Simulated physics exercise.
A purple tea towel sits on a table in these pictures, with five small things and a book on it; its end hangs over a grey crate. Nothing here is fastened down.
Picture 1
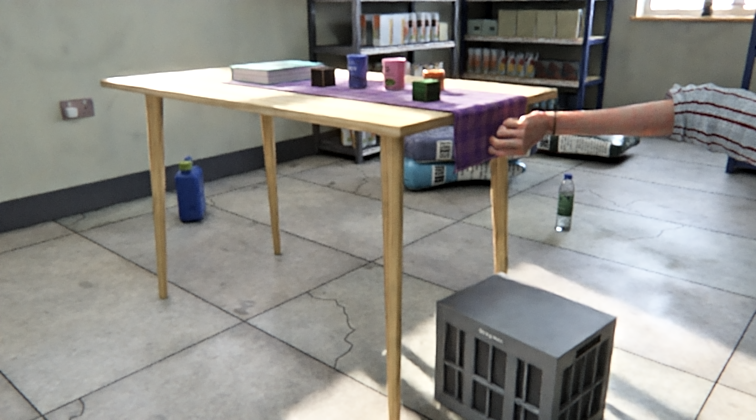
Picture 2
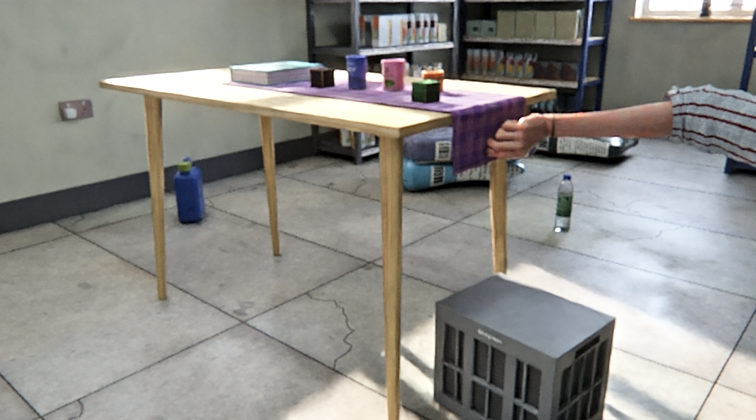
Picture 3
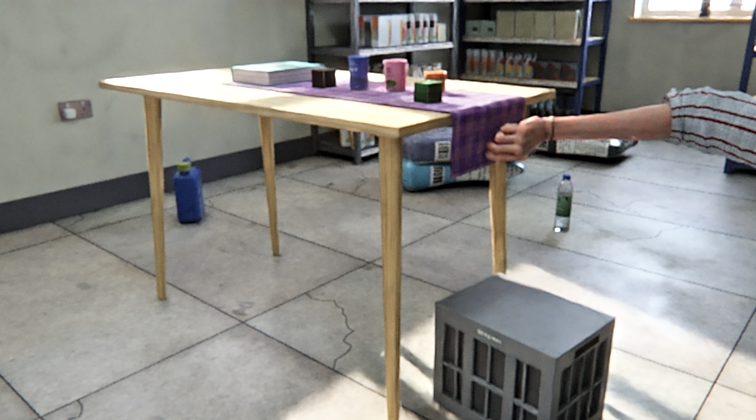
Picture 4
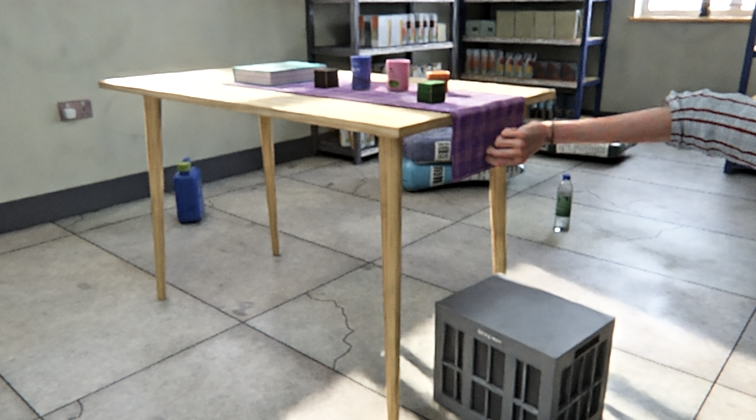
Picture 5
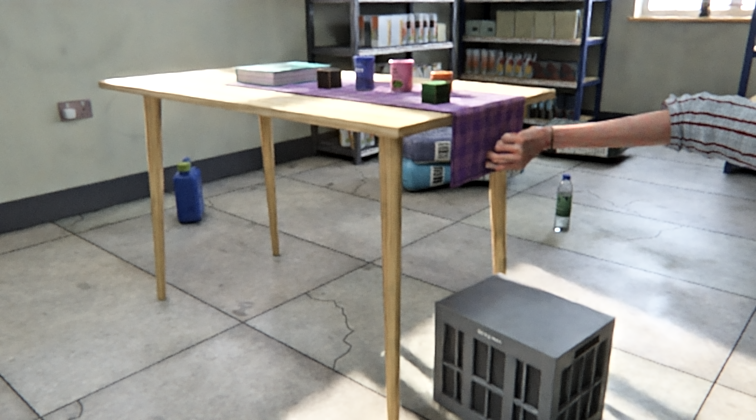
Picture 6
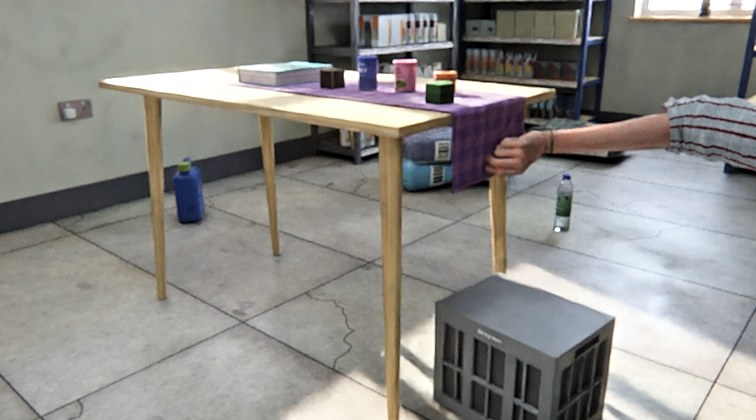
A hand slowly pulling a purple cloth down over a wooden table's edge, the small pots, cans and book sliding slightly right.
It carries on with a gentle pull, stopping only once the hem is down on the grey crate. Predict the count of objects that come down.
Exactly three go over.
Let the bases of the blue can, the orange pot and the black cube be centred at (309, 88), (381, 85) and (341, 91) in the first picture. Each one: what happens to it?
Blue can kept, orange pot kept, black cube kept.
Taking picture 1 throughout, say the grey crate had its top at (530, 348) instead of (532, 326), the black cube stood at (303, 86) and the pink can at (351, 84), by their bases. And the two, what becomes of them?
As for the black cube, it holds its spot; as for the pink can, it holds its spot.
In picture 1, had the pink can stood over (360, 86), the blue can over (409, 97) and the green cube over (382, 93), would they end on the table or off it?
The pink can survives, the blue can comes down, the green cube is carried off.
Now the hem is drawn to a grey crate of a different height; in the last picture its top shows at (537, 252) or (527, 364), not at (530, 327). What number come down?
We'd get 1 in the first case and 4 in the second.
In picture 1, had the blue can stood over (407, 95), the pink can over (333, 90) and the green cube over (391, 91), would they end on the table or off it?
Here's how it goes: The blue can ends up down, the pink can makes it through, and the green cube ends up down.
A little later, hem near (488, 220); green cube gone.
Next, hem near (487, 261); green cube and orange pot gone.
Later still, hem on the crate; green cube, orange pot and pink can gone.
When it is over, hem on the crate; green cube, orange pot and pink can gone. It carries off three.
